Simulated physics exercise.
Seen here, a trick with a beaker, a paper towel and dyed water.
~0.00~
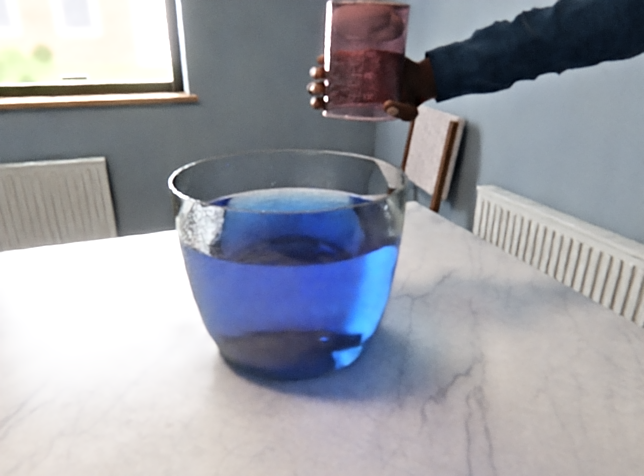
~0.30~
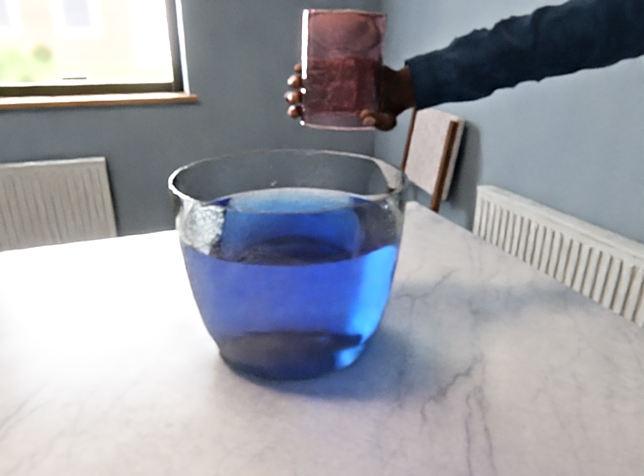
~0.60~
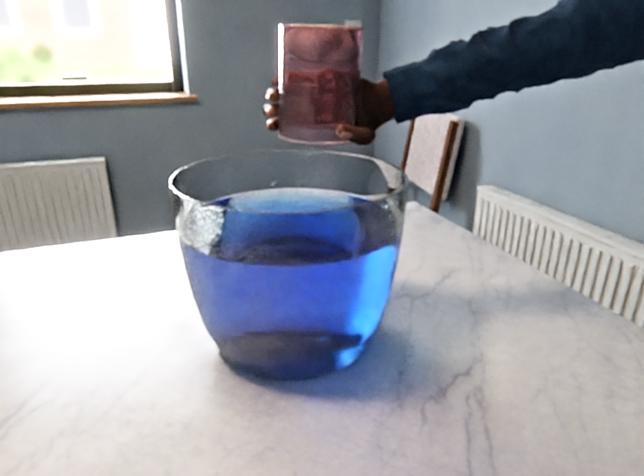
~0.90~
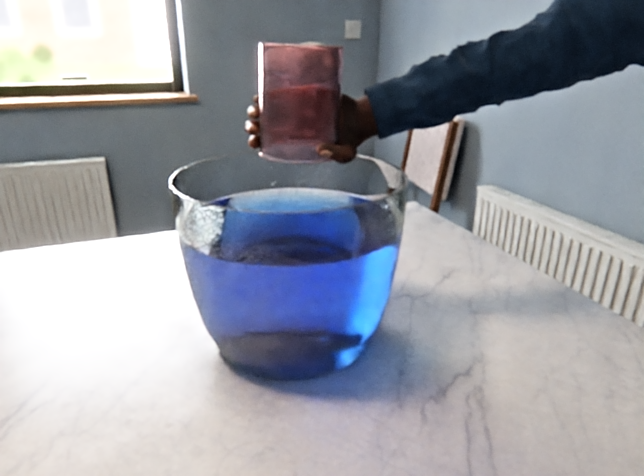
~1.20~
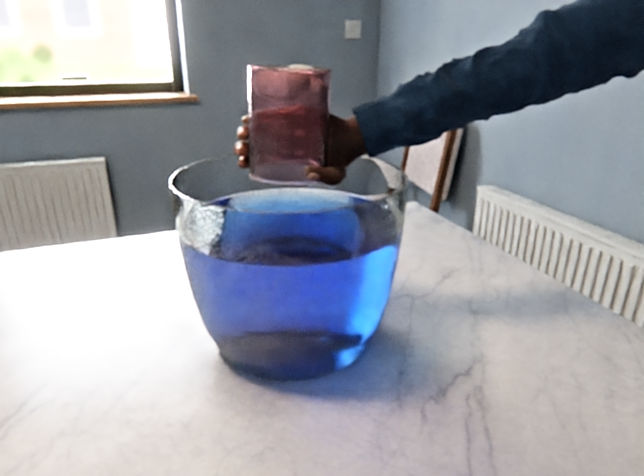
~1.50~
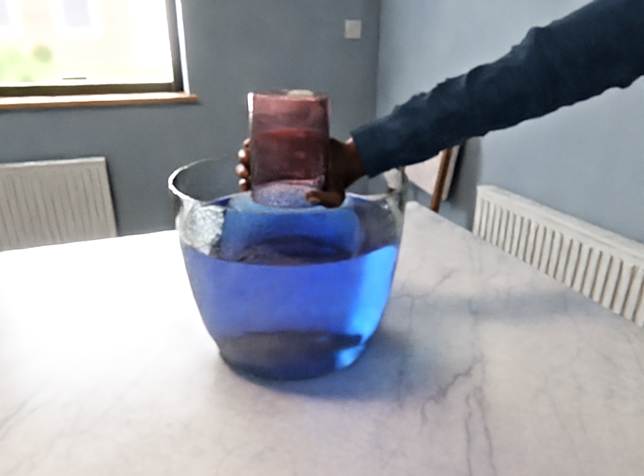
A hand lowering an upside-down beaker with a paper towel inside, moving down and left over a large glass bowl of blue water.
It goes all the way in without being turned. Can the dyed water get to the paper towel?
It remains untouched.
Around 2.0 s, the beaker enters the dyed water.
Around 2.6 s, air is trapped inside and holds the level down.
Around 4.0 s, the beaker is under, still full of air, and the paper towel is dry.
